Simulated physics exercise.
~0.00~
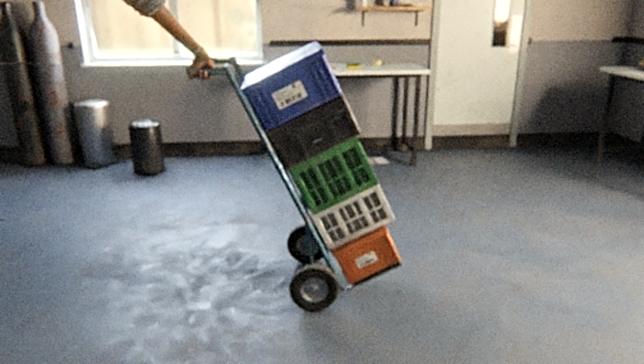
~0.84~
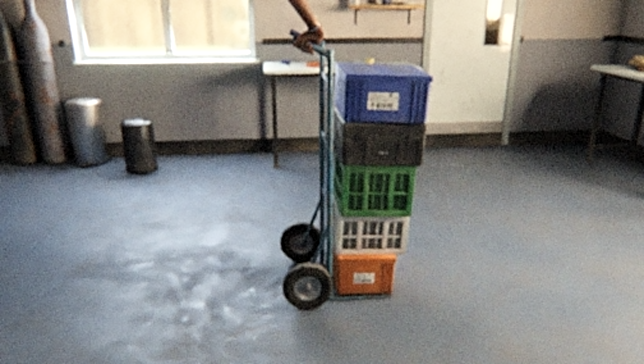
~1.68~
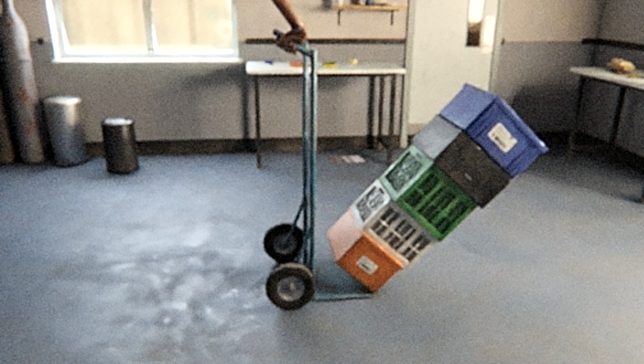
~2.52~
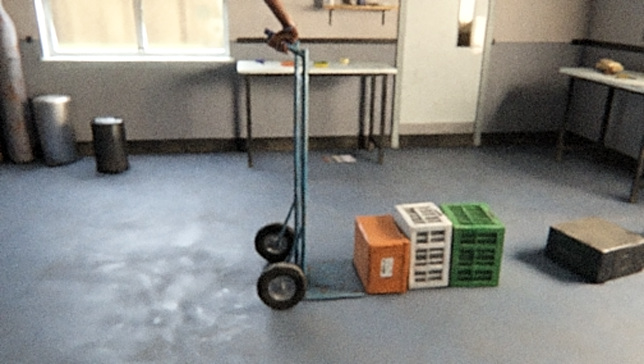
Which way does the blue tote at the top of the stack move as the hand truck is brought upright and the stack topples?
The blue tote moves to the right.
At first, a hand holds a hand truck tilted back to the left, with a blue tote, a black box, a green crate, a white crate and an orange tote stacked on it from top to bottom. The hand brings the truck upright, and the stack stands straight. The truck then stays upright while the whole stack tips over to the right, away from its frame. As the view shifts slightly right, the orange tote ends up toppled by the toe plate, with the white and green crates tipped beside it. The black box lies farther right, and the blue tote is out of sight.
